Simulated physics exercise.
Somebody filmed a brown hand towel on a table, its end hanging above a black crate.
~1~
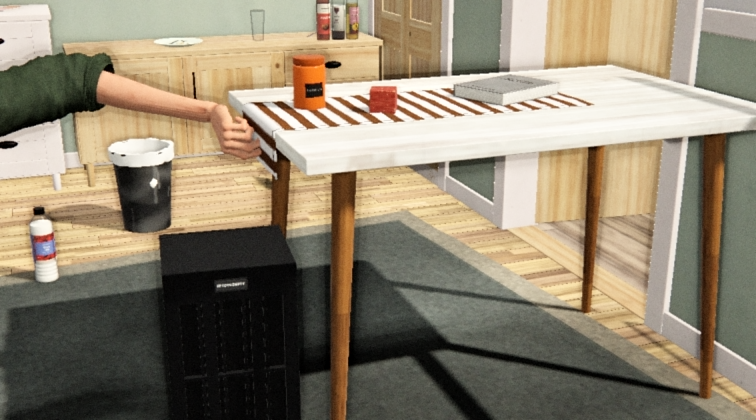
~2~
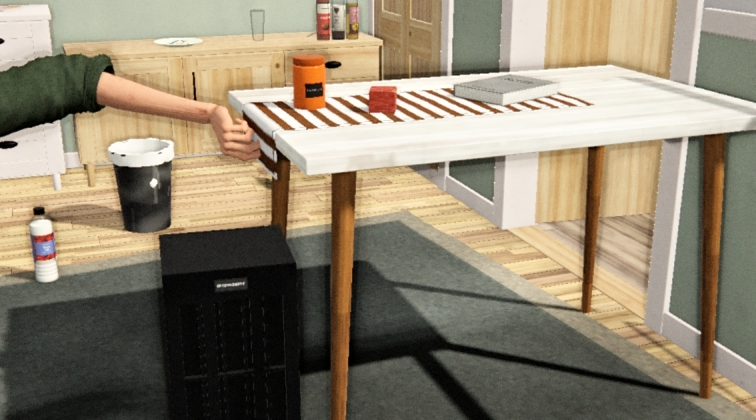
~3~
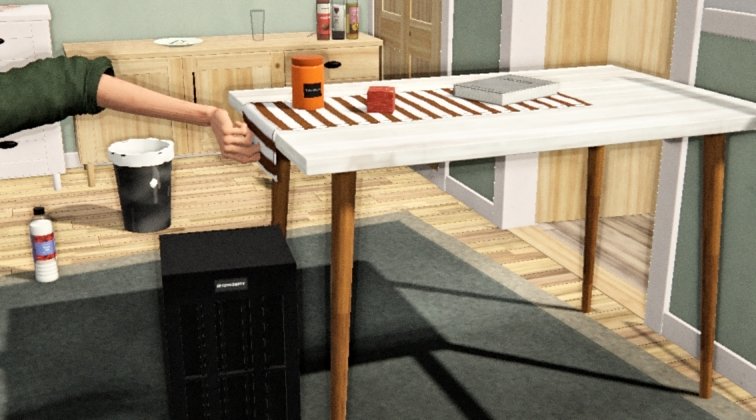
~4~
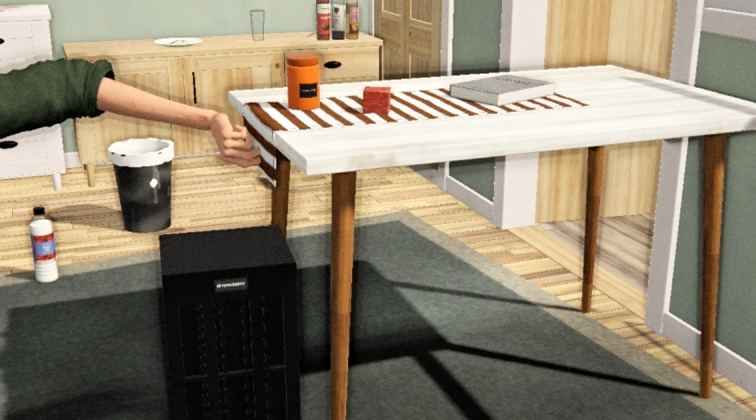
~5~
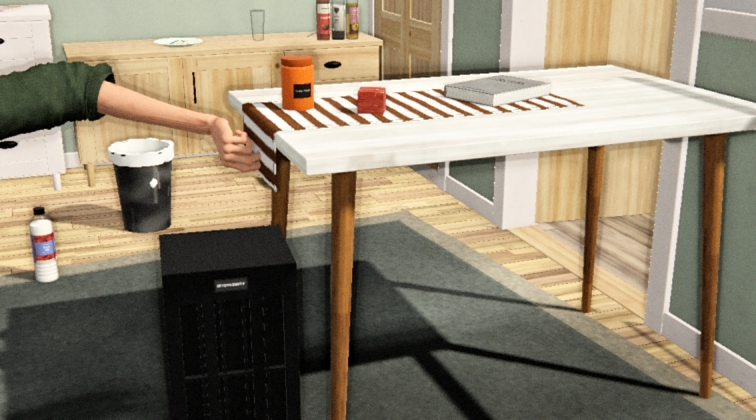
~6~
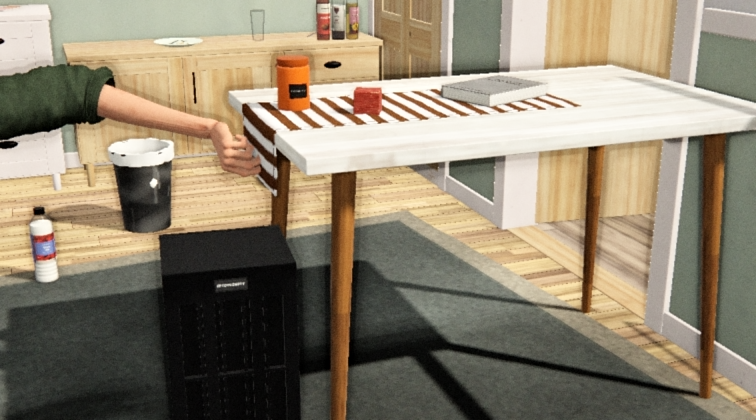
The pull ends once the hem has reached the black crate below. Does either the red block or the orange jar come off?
The red block stays on the table. The orange jar goes over the edge.
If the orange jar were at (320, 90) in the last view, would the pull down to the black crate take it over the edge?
Then it drops.
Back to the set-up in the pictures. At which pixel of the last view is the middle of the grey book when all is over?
Around (436, 95).
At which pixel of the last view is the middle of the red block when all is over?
Close to (300, 106).
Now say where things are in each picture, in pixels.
In the first picture, hand towel end (277, 179); red block (383, 88); orange jar (309, 57); grey book (507, 83); top of the crate (208, 261).
In the second picture, hand towel end (277, 179), far hem (594, 105); orange jar (309, 57); orange jar stands on the cloth.
In the third picture, hand towel end (277, 181); red block (381, 88).
In the fourth picture, hand towel end (276, 187), far hem (589, 106); orange jar (303, 57).
In the fifth picture, hand towel end (277, 192); red block (372, 89).
In the sixth picture, hand towel end (276, 196), far hem (581, 106); red block (368, 89); orange jar (292, 58); top of the crate (208, 261).
Then, 0.36 s past the final frame, hem going down; block carried along near (341, 103); jar carried along near (263, 85).
Then, 0.78 s past the final frame, hem on the crate; block carried along near (308, 106); jar over the edge.
When it is over, hem on the crate; block carried along near (300, 106); jar over the edge. The red block remains up there and the orange jar is carried off the end.
